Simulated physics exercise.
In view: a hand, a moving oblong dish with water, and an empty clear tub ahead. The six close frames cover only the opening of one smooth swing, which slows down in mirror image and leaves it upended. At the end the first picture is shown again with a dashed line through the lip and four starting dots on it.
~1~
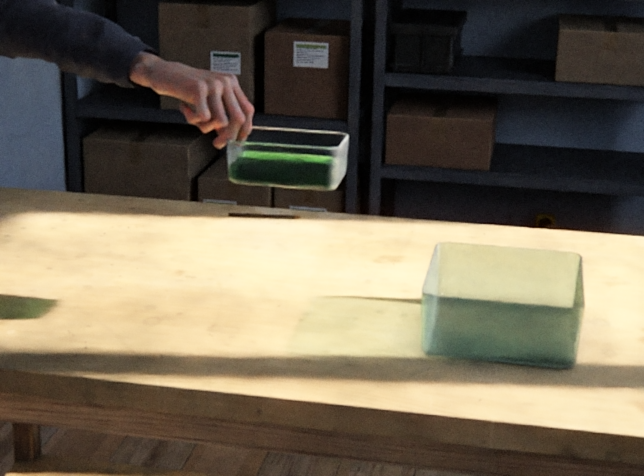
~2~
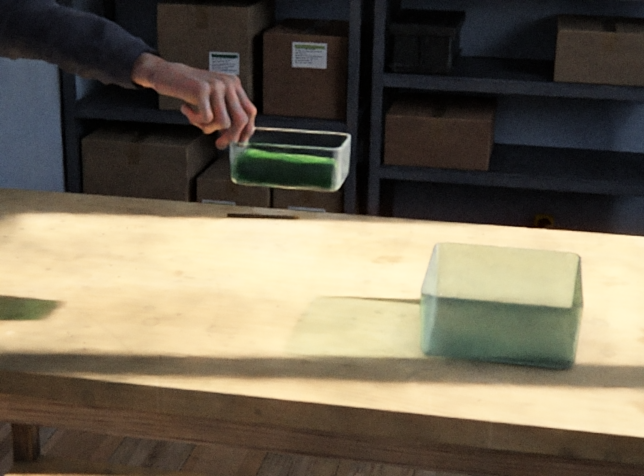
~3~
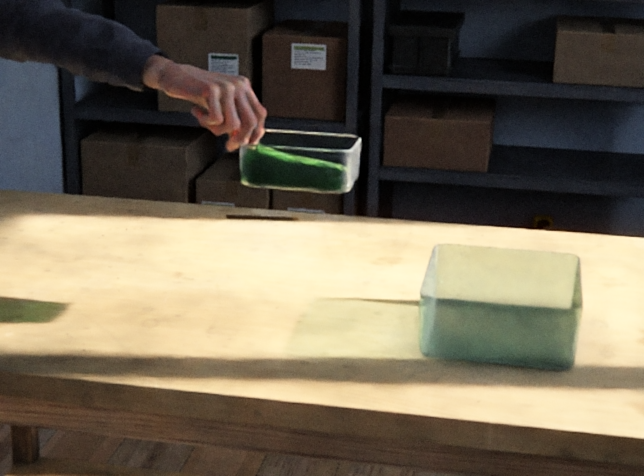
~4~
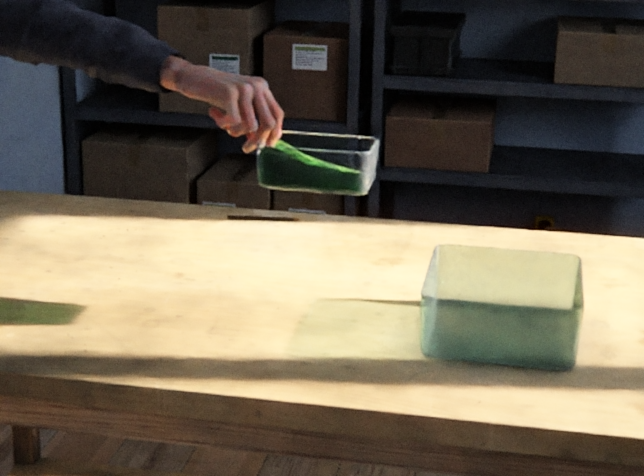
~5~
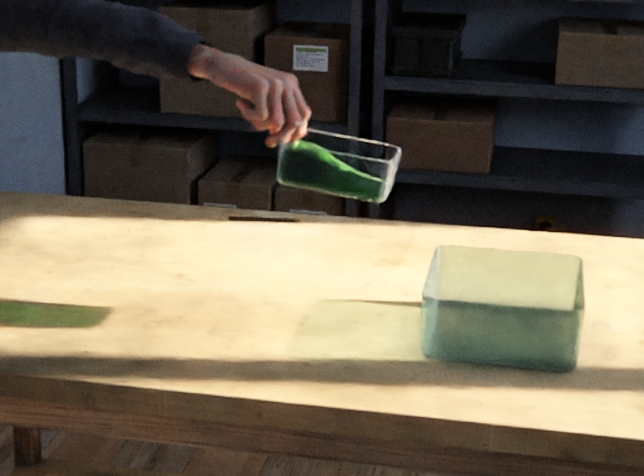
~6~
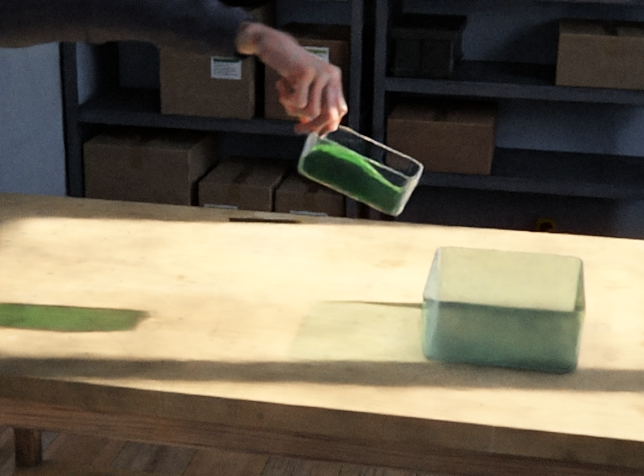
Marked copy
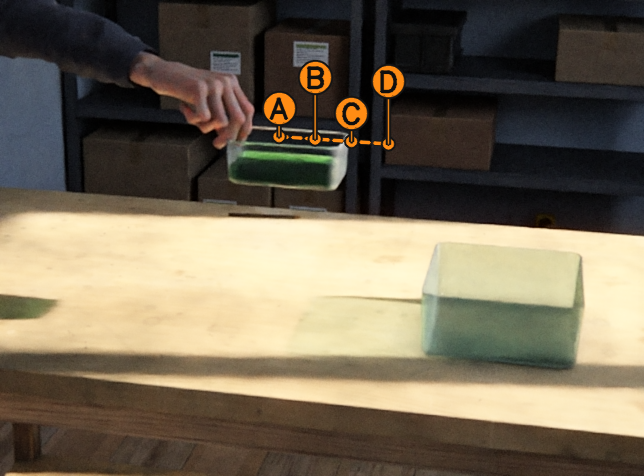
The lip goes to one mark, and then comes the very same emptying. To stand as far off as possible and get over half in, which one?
Dot A.
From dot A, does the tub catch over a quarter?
Yes.
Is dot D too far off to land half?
No, that is safe.
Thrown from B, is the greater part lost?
No, that is safe.
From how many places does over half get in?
All of them.
In orange, A at (279, 136); B at (315, 139); C at (351, 141); D at (388, 143).
With A, about 69 % lands in the tub, 21 % falls short and 9 % goes beside or beyond.
With B, about 77 % lands in the tub, 15 % falls short and 8 % goes beside or beyond.
With C, about 89 % lands in the tub, 7 % falls short and 4 % goes beside or beyond.
With D, about 63 % lands in the tub, 2 % falls short and 35 % goes beside or beyond.
